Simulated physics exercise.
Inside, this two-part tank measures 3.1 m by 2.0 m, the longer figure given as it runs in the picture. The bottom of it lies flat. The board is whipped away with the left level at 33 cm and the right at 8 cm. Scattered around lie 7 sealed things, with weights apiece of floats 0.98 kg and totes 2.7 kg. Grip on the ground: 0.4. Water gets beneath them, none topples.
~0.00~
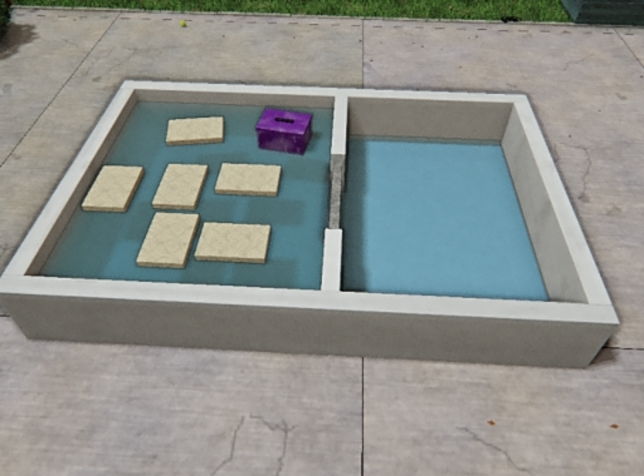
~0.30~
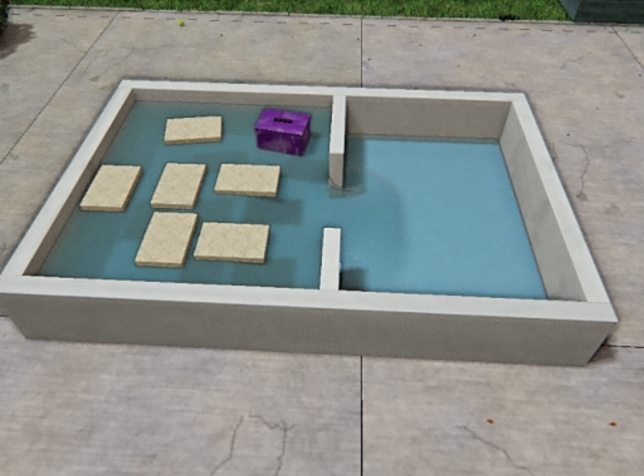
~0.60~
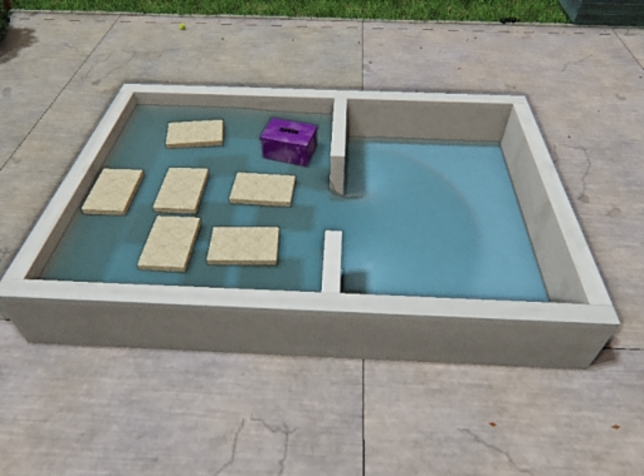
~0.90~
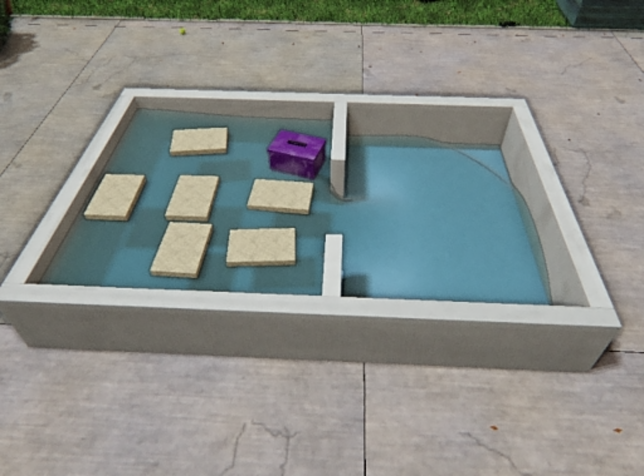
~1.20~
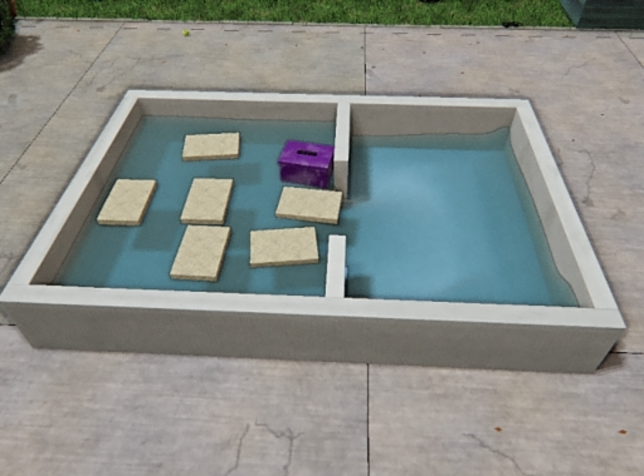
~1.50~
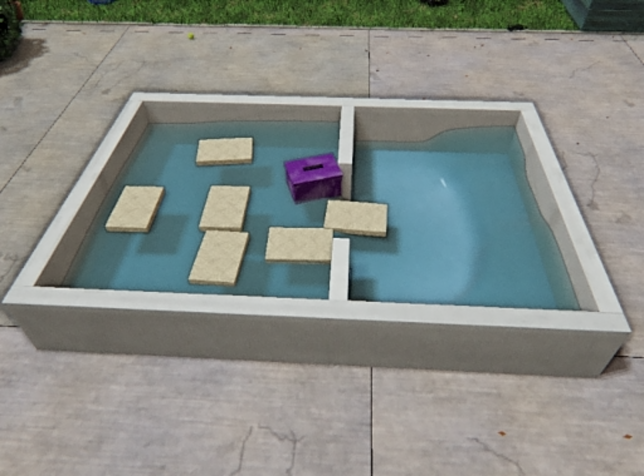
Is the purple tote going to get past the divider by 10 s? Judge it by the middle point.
As for the purple tote, it clears the divider.
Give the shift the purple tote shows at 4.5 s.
Close to 120 cm.
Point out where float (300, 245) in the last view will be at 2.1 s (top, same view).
Look about (332, 229).
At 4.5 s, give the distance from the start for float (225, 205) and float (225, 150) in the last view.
Shifts: 30 cm / 20 cm.
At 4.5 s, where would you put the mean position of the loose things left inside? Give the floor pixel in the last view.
(310, 232).
After 2.1 s the purple tote is near (377, 194), 0.8 m from its start, afloat; 2 of 7 are over the mark; 7 afloat.
After 4.5 s the purple tote is near (434, 183), 1.1 m from its start, afloat; 3 of 7 are over the mark; 7 afloat.
After 7.0 s the purple tote is near (448, 169), 1.2 m from its start, afloat; 3 of 7 are over the mark; 7 afloat.
After 10.0 s the purple tote is near (472, 151), 1.4 m from its start, afloat; 3 of 7 are over the mark; 7 afloat.
